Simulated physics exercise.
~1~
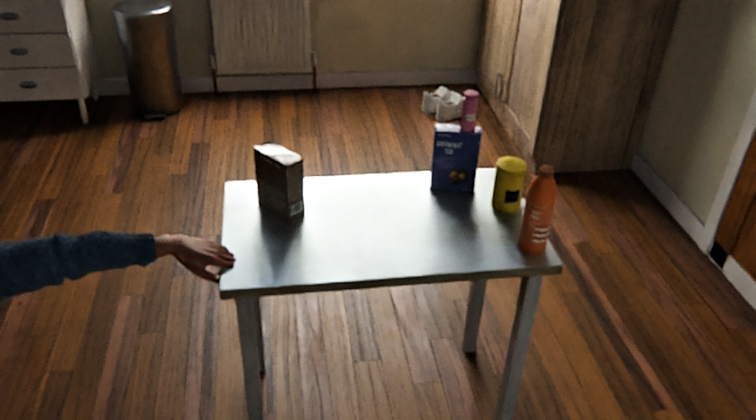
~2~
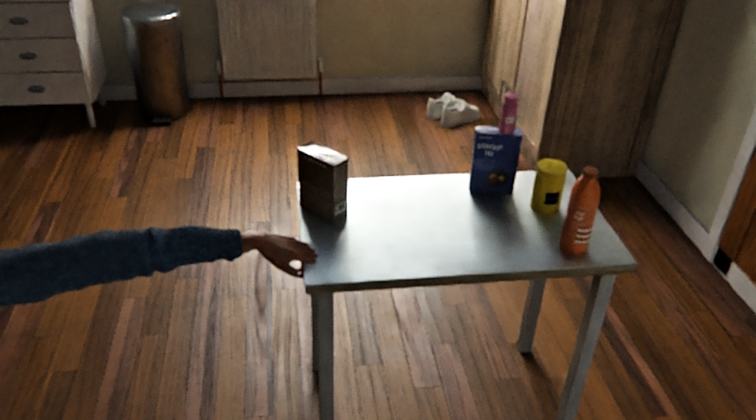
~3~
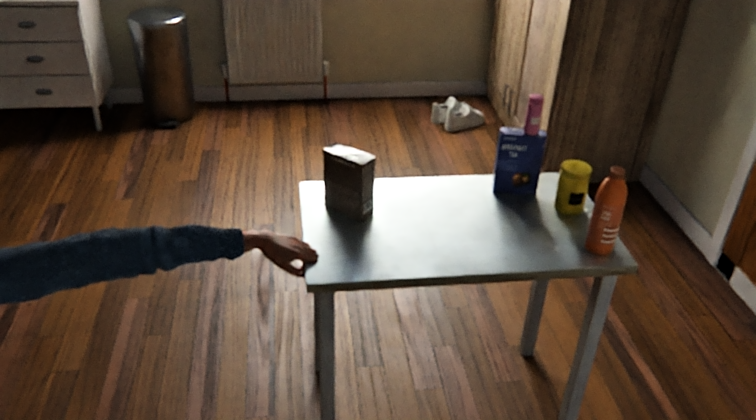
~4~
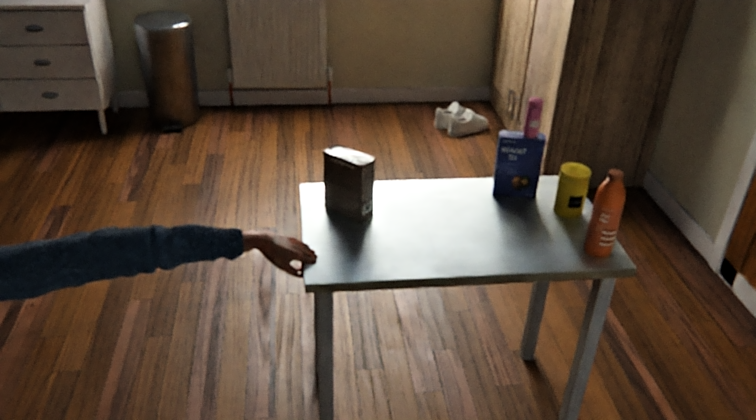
In a room with a wooden floor, seen from slightly above, a metal-topped table stands before a cabinet, a bin and a chest of drawers. A brown packet sits on its left side, with a blue packet, a pink container, a yellow jar and an orange bottle grouped at the right. A hand in a dark blue sleeve reaches from the left to the table's near corner and pushes it right. The table stops, while the things on top slide a little farther right across it. Everything then rests, all five still upright on the table.
